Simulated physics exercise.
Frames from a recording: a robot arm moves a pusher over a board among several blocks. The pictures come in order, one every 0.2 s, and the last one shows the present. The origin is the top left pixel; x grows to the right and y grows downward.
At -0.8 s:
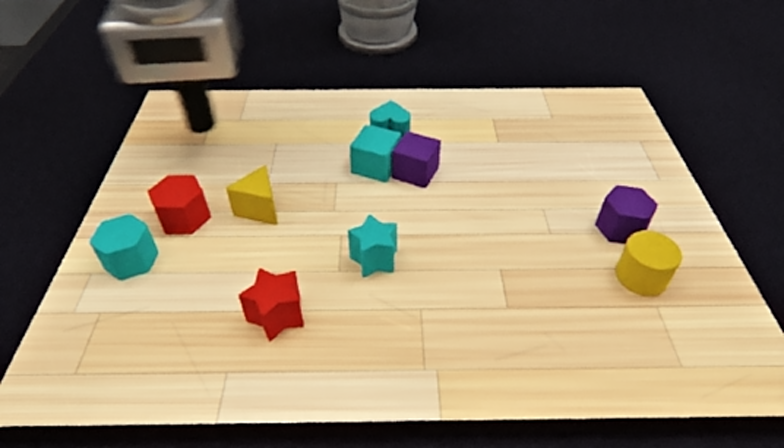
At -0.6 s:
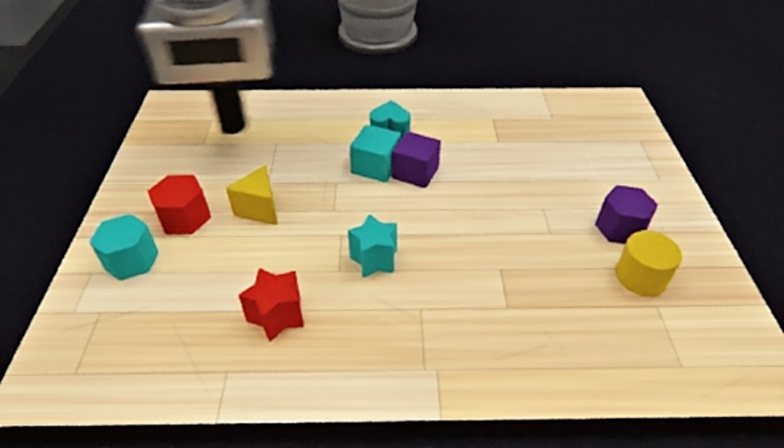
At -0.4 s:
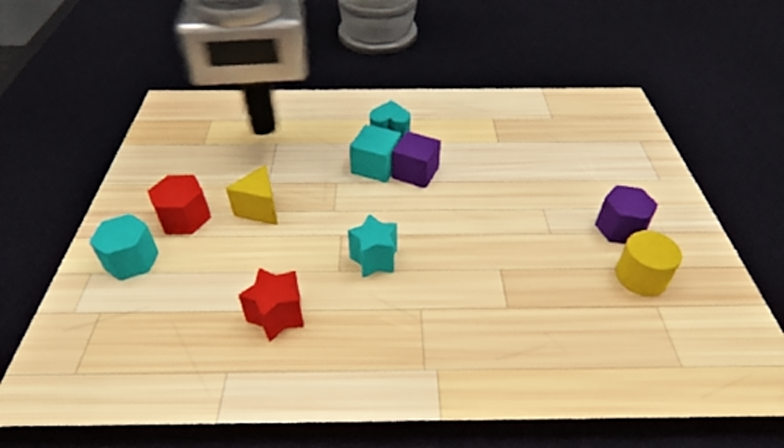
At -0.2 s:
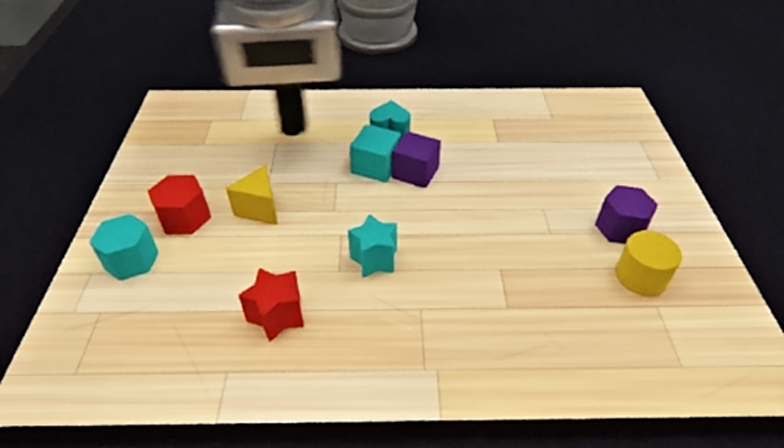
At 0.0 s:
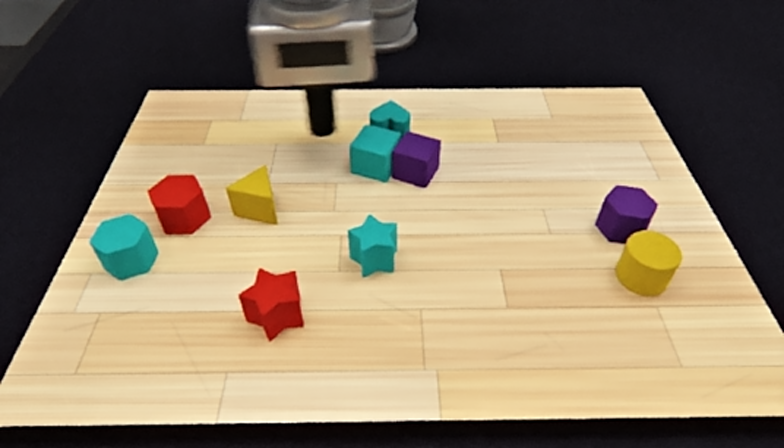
At first, a robot arm holds a dark pusher over the upper left of a wooden board scattered with red, yellow, turquoise and purple blocks. The arm then moves steadily right along the far side, drawing closer to a cluster of turquoise and purple blocks, while every block stays still.
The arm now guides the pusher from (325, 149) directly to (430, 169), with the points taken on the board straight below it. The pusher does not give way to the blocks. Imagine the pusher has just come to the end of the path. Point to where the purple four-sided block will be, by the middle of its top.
It should be at (492, 176) by then.
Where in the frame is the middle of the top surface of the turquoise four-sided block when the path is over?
Its top middle: (456, 159).
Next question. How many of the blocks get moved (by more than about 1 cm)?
Blocks moved: Two.
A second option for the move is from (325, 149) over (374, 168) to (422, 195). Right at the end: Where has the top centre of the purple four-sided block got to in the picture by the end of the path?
I predict (498, 158).
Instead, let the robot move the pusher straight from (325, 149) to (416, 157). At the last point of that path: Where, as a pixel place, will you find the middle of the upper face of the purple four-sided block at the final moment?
At the end it should sit near (462, 171).
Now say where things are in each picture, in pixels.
The first picture shows pusher tip (202, 126); block tops, turquoise four-sided block (375, 139); turquoise heart block (390, 112); purple four-sided block (417, 145).
The second picture shows pusher (234, 126); blocks unchanged.
The third picture shows pusher (264, 127); blocks unchanged.
The fourth picture shows pusher (294, 128); blocks unchanged.
The fifth picture shows pusher (323, 129); turquoise four-sided block (375, 139); turquoise heart block (390, 112); purple four-sided block (417, 145).
On the path given first. One third of the way, pusher (359, 136); turquoise four-sided block (386, 142); purple four-sided block (426, 148).
Two thirds of the way, pusher (394, 143); turquoise four-sided block (422, 151), turned 15° clockwise; purple four-sided block (460, 162).
At the end, pusher (431, 149); turquoise four-sided block (456, 159), turned 30° clockwise; turquoise heart block in place; purple four-sided block (492, 176), turned 25° clockwise.
